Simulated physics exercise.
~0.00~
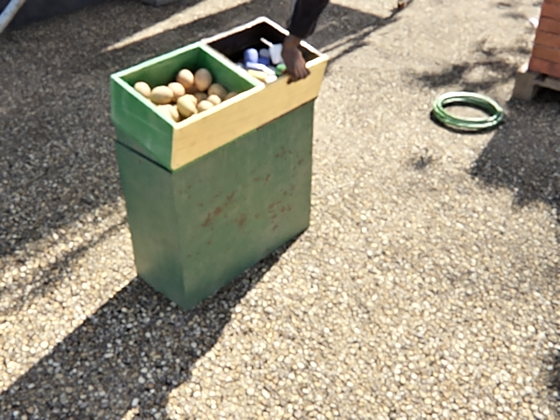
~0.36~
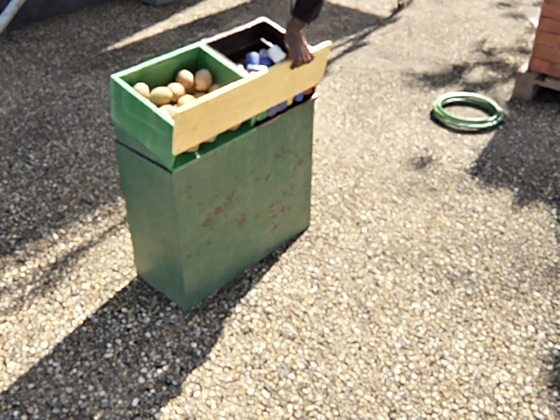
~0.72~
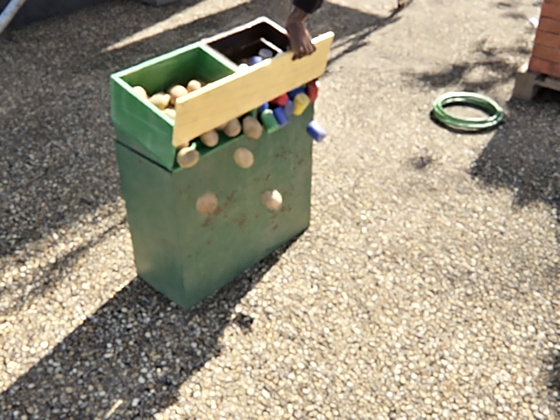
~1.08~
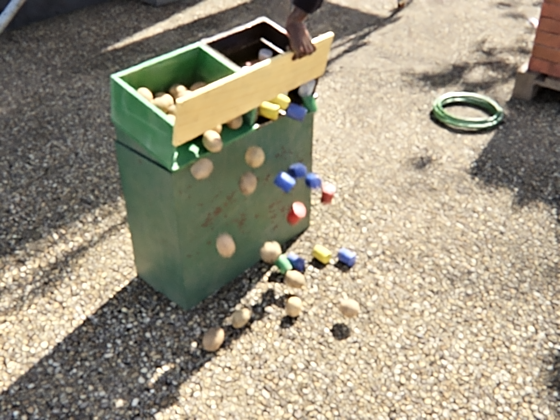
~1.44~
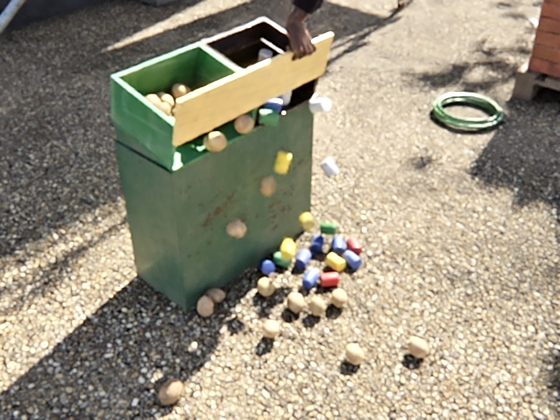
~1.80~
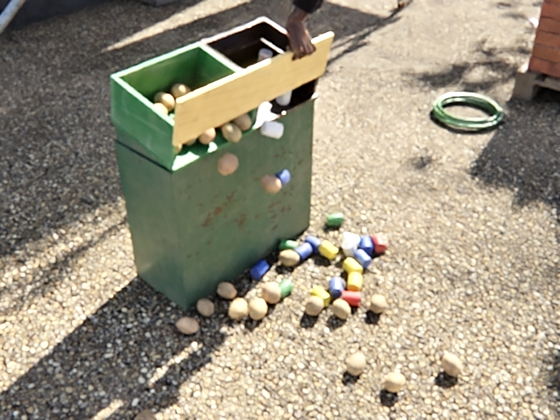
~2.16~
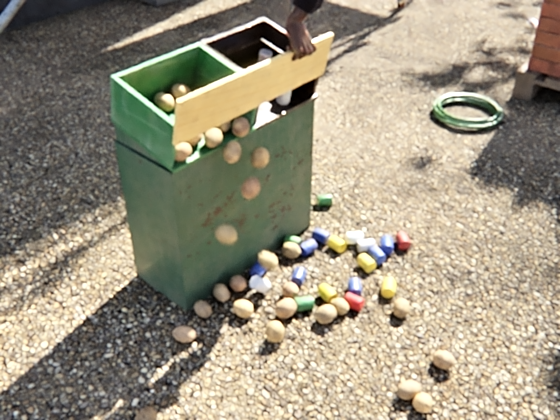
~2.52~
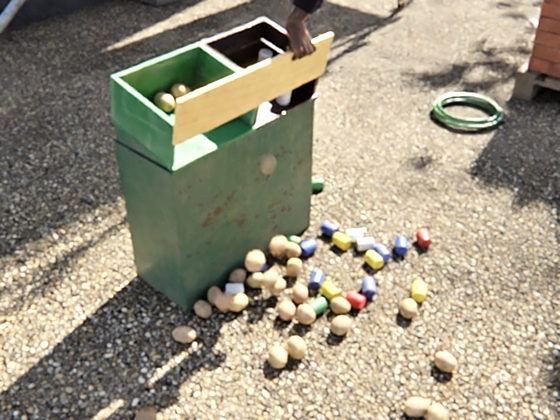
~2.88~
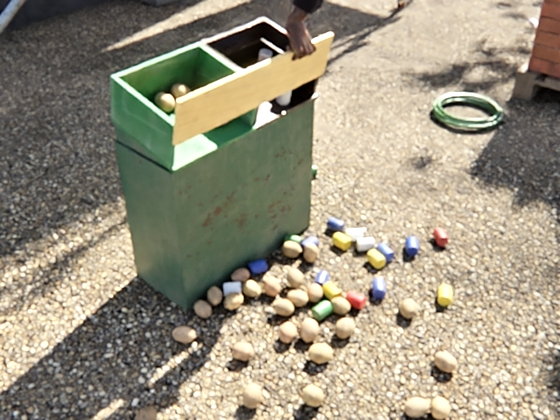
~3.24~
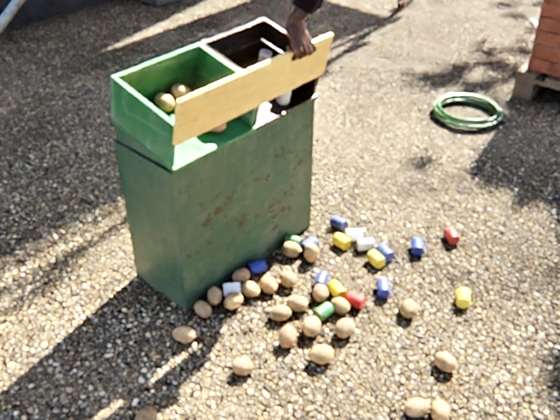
On sunlit pebbly ground, a hand lifted the wooden gate on a green bin with two compartments, and potatoes and small colourful jars tumbled out, bouncing and rolling before settling in a scattered heap, with a few potatoes still inside.
